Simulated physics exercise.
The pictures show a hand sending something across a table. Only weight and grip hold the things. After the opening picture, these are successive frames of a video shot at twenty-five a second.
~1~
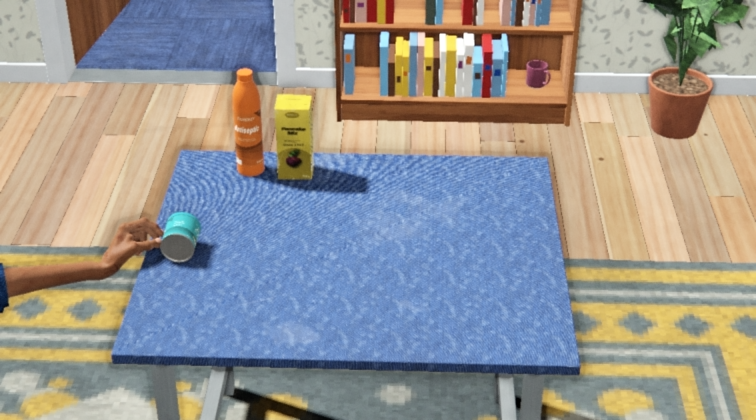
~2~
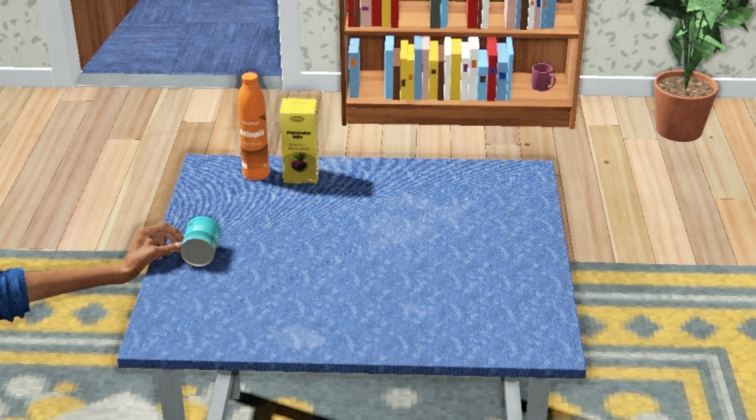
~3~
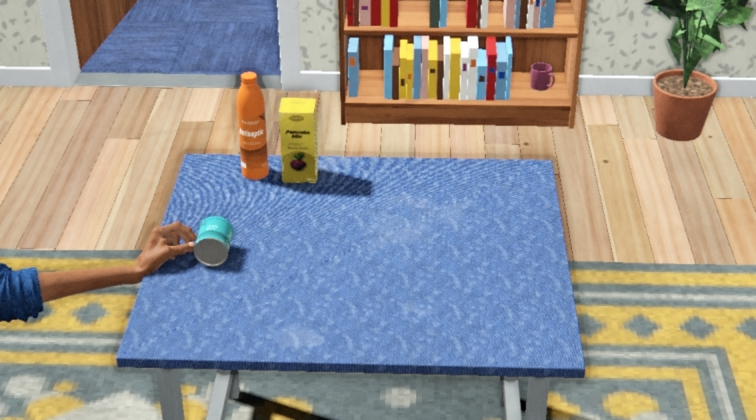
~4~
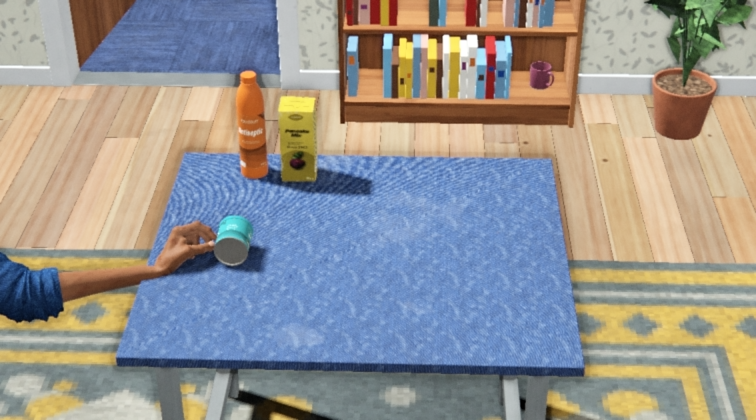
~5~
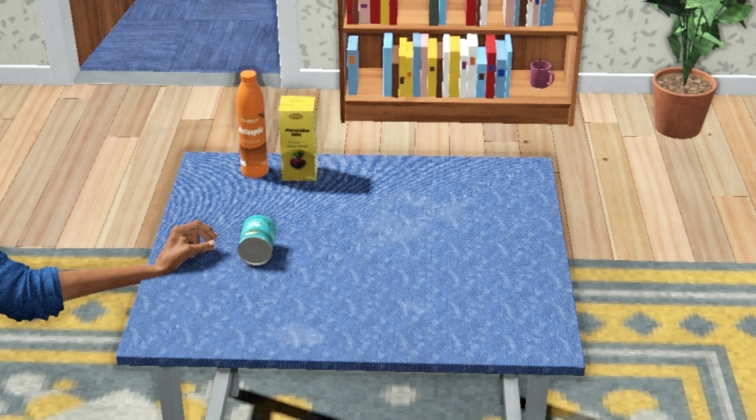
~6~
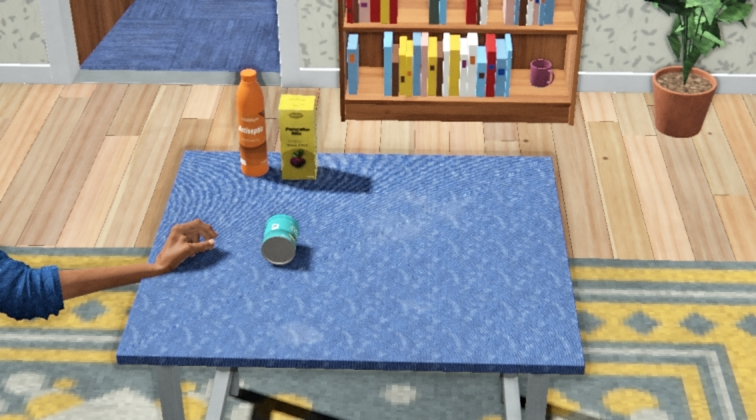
The footage shows a hand pushing a turquoise tin lying on its side rightward across a blue table, near an orange bottle and a yellow carton, then letting go as the tin rolls a little farther right.
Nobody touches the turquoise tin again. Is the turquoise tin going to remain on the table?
The turquoise tin falls off the table.
Then, 0.30 s past the last view, turquoise tin displaced well along near (447, 243).
Then, 0.60 s past the last view, turquoise tin now off the table.
Then, 0.90 s past the last view, things are still on the move.
Finally, off the table, turquoise tin.
